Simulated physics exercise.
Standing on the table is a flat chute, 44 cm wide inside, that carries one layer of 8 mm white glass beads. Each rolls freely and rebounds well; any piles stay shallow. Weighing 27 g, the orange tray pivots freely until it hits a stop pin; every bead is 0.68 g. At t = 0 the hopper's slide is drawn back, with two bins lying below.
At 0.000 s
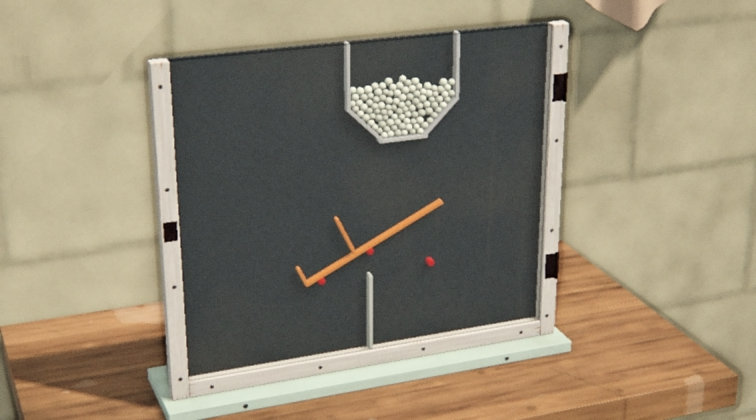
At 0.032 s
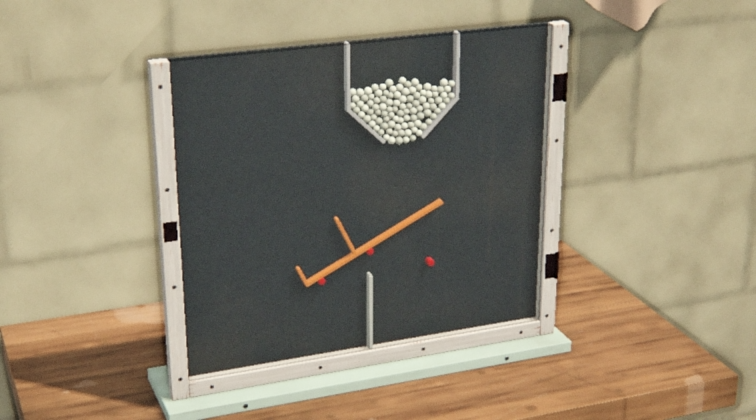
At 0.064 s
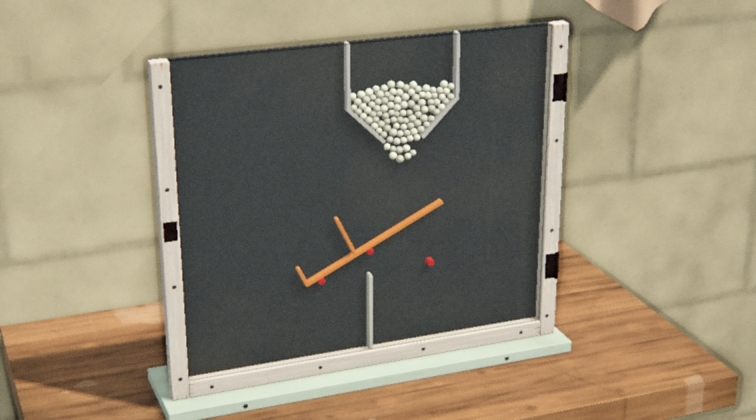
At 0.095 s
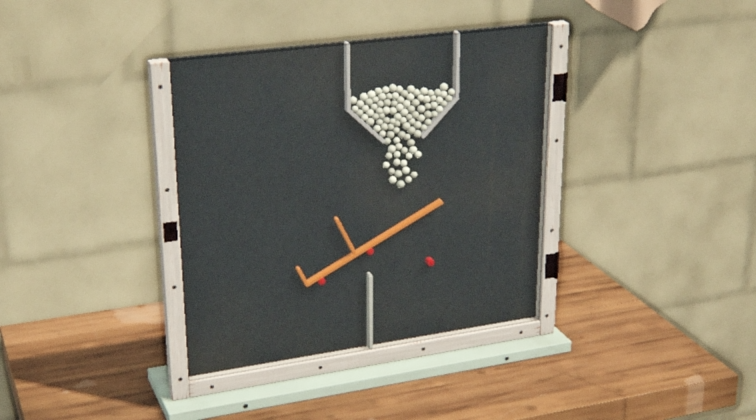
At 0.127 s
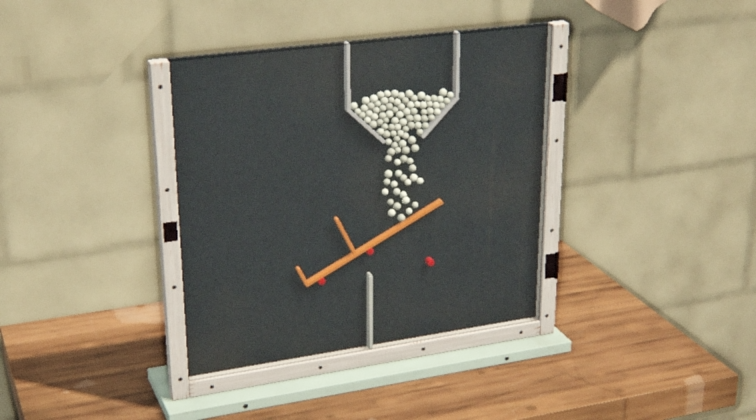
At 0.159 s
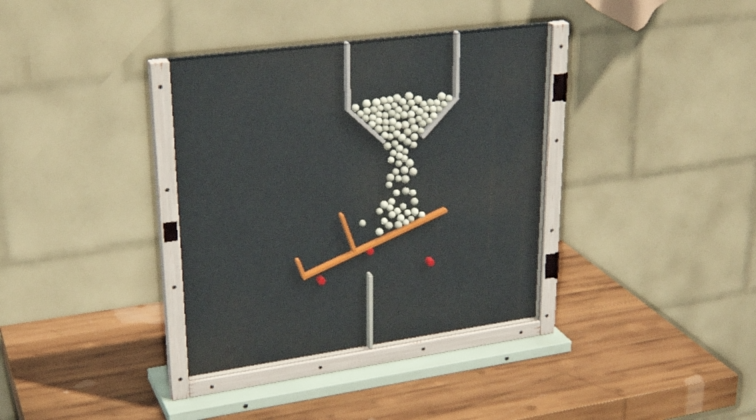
A dark upright board stood on a wooden table while pale beads poured from a funnel near its top onto a slanted orange tray, which then tilted slightly, its right end dipping.
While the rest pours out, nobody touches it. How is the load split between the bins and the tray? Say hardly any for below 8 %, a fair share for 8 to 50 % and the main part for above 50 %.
In the end the left bin gets barely any, the right bin gets more than half and the tray gets barely any.
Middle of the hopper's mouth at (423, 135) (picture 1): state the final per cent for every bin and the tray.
Result: Left bin = 0; right bin = 100; tray = 0.
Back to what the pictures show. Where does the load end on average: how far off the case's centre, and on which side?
Roughly 14 centimetres to the right of the centre.
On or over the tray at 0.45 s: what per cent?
I'd put it at close to 55 in a hundred.
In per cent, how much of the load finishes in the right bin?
Estimate: Close to 100 %.
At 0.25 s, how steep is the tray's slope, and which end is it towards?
20°, right end low.
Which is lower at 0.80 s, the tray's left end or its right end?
The tray's right end is the low one.
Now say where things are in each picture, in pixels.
The first frame shows gate shut, about 100 beads in the hopper; its mouth (382, 140) to (422, 136); tray left end down 25°; its ends (306, 284) and (440, 202), top of its upright wall (336, 220); pivot (369, 251); stops (321, 280) and (430, 262); a lip at the left end.
In the second frame, 4 out; leading bead (406, 140); tray left end down 25°.
In the third frame, 12 out; leading bead (400, 159); tray left end down 25°.
In the fourth frame, 21 out; leading bead (401, 184); tray left end down 25°.
In the fifth frame, 32 out; leading bead (401, 218); tray left end down 25°.
In the sixth frame, 42 out; leading bead (379, 232); tray left end down 18°; its ends (304, 277) and (444, 210), top of its upright wall (341, 215).
By 0.25 s 65 % have left the hopper; tray right end down 19°; on or over it 60 %, past it to the left 0 %, to the right 0 %.
By 0.45 s 100 % have left the hopper; tray right end down 19°; on or over it 55 %, past it to the left 0 %, to the right 45 %.
By 0.80 s 100 % have left the hopper; tray right end down 19°; on or over it 10 %, past it to the left 0 %, to the right 90 %.
At rest by 1.7 s, left bin 0 %, right bin 100 %, tray 0 %; tray right end down 19°.
